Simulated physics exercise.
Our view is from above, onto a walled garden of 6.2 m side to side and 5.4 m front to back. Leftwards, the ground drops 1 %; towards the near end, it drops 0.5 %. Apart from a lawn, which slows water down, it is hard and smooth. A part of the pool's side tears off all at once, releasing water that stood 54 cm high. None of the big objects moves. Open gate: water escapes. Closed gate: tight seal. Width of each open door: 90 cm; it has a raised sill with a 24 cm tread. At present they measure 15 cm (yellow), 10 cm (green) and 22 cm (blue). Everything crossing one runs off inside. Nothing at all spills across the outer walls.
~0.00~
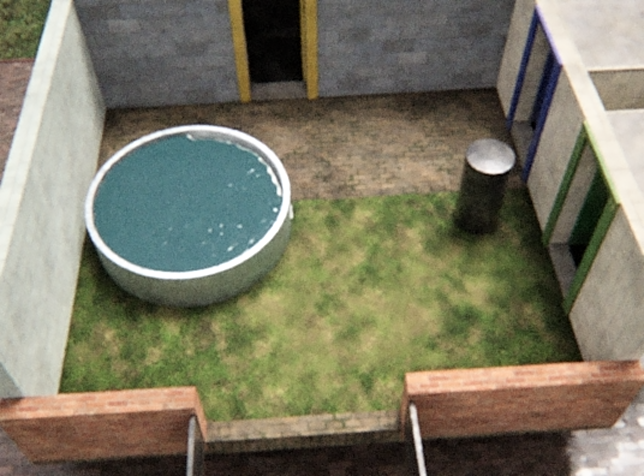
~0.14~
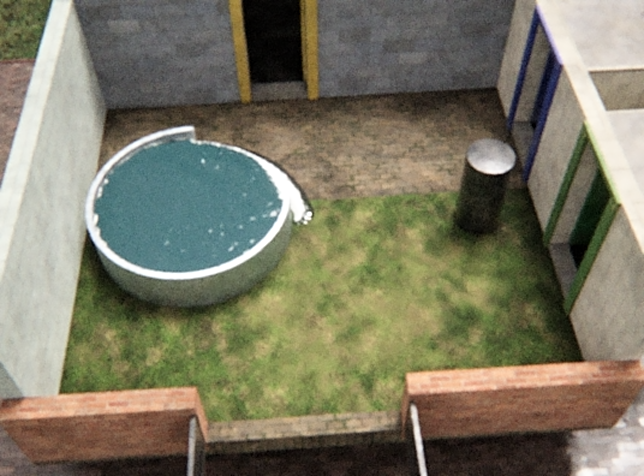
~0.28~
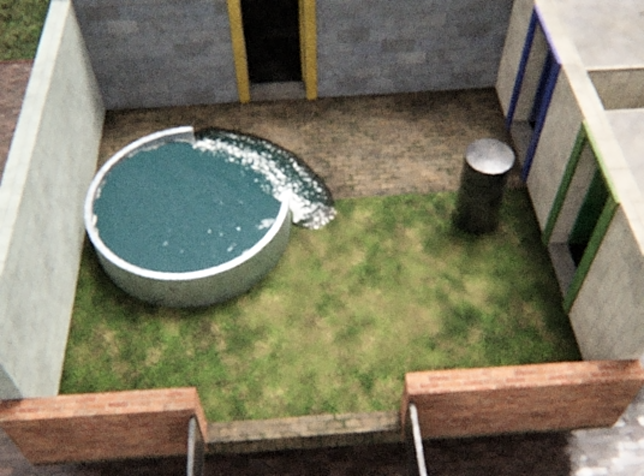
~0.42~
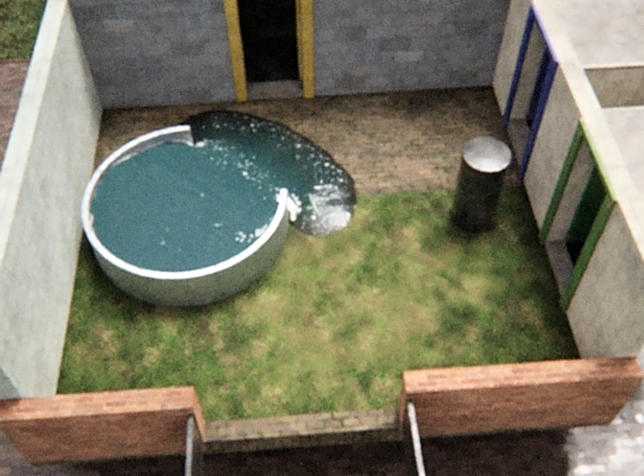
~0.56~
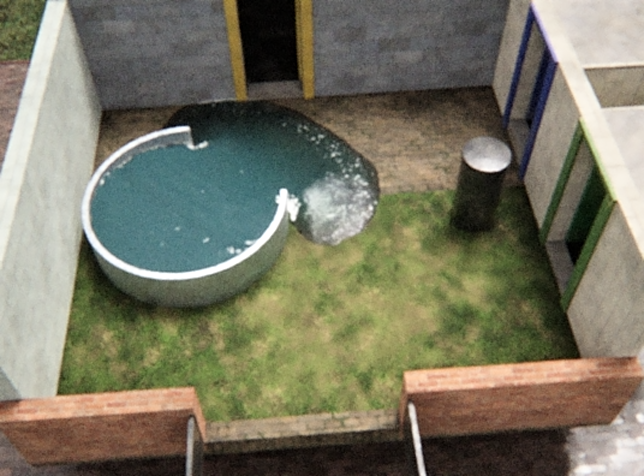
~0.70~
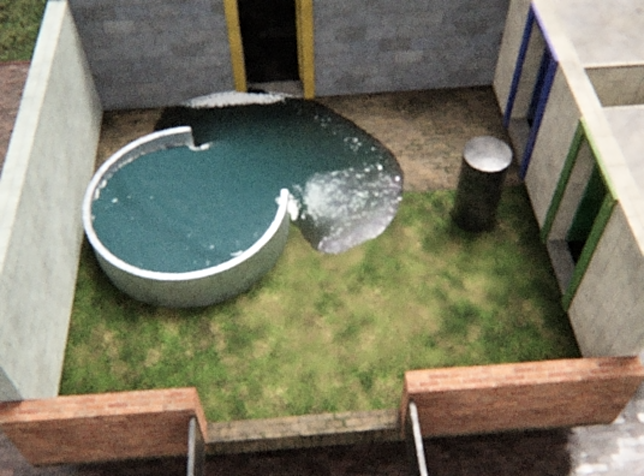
The clip shows a round pool of water in a walled garden as a section of its far side gives way, and water pours through the gap, spreading across the paving towards the back wall and rightward onto the grass edge.
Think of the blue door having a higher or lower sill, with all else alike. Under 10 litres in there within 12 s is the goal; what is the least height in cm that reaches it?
Close to 22.5 cm is just enough.
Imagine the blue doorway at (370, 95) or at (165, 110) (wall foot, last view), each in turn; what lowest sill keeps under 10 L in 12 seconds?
First place around 17 cm, second around 8.0 cm.
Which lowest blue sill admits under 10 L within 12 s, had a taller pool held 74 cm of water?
I'd go with near 32 cm then.
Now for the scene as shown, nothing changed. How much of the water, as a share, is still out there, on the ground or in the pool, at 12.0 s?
Roughly 86 per cent of the water.
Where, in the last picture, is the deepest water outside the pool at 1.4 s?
(310, 104).
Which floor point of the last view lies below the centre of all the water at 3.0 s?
Around (299, 172).
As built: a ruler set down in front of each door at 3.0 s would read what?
In cm - yellow: 23, green: 0, blue: 26.
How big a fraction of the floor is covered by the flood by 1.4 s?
Close to 35 per cent of it is wet.
After 1.4 s water covers 35 % of the floor, deepest (28 cm) near (310, 104); it has not reached the blue door.
After 3.0 s water covers 50 % of the floor, deepest (34 cm) near (491, 92); 26 cm at the blue door, 3 litres in over its 22 cm sill.
After 12.0 s water covers 100 % of the floor, deepest (11 cm) near (128, 320); 3 cm at the blue door, 11 litres in over its 22 cm sill.
At the blue door as built, the water arrived by 1.7 s and peaked near 26 cm at 2.8 s.
With a sill of 19.5 cm, 22 litres would have come in within the 12 s; with 26 cm, 3 litres. So under 10 litres takes about 22.5 cm.
